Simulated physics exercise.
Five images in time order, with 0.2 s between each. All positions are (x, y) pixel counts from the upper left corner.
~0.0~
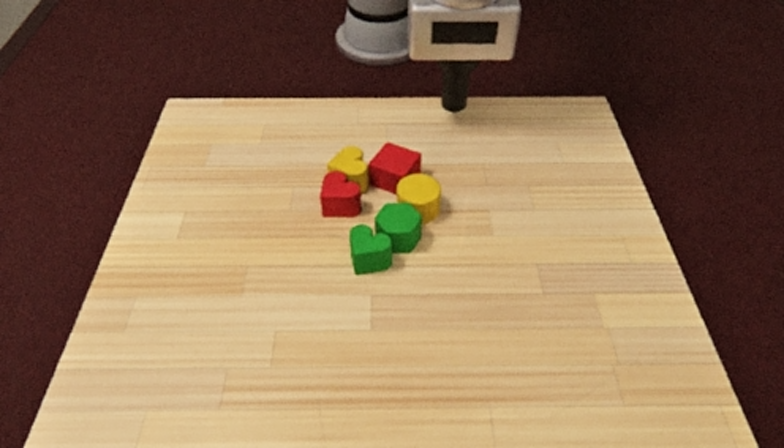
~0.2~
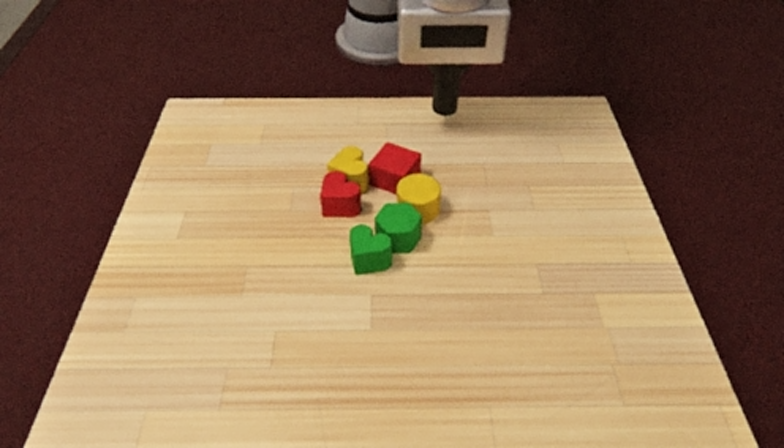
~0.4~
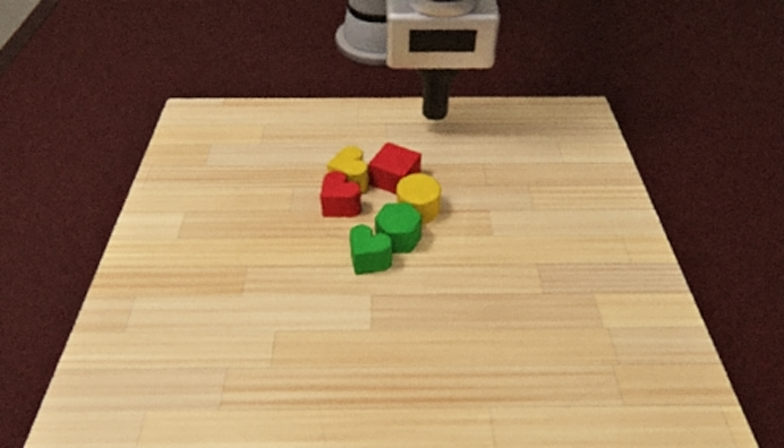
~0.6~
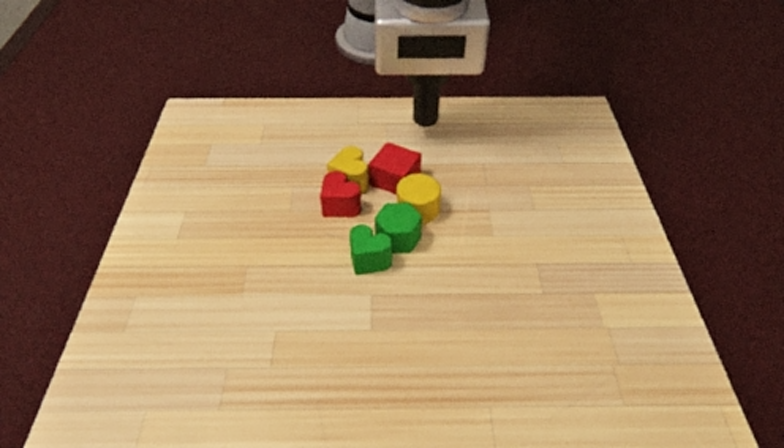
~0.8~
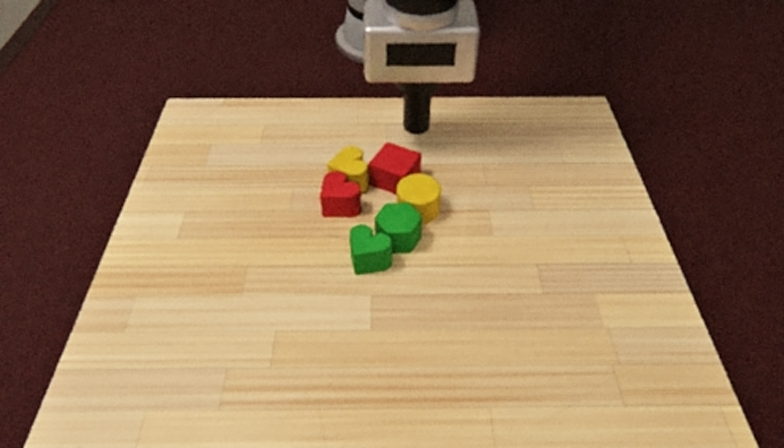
A robot arm with a dark stick slid slowly a short way left and slightly toward the viewer over a wooden board, while the cluster of red, yellow and green blocks stayed still.
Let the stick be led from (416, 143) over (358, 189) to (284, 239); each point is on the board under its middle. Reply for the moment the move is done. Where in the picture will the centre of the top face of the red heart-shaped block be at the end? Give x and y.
Its top middle will sit at (245, 234).
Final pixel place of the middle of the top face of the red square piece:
Its top middle is near (377, 189).
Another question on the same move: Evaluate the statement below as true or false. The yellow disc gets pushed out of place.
That claim is true.
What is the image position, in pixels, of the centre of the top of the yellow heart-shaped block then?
The middle of its top is at (311, 171).
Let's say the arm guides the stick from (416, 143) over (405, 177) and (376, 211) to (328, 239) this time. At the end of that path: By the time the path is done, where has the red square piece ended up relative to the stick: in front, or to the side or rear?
It stays ahead.
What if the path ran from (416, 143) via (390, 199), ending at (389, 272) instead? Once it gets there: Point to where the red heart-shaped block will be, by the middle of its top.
At the end it should sit near (315, 198).
The first path, step by step. One third of the way, stick (378, 158); red square piece (384, 175), turned 30° anticlockwise; yellow disc (427, 194).
Two thirds of the way, stick (333, 190); red heart-shaped block (304, 203), turned 50° anticlockwise; yellow heart-shaped block (313, 170), turned 60° clockwise; red square piece (377, 189), turned 75° anticlockwise; yellow disc (429, 194).
At the end, stick (281, 224); red heart-shaped block (245, 234), turned 35° anticlockwise; yellow heart-shaped block (311, 171), turned 70° clockwise; red square piece (377, 189), turned 75° anticlockwise; yellow disc (429, 194).
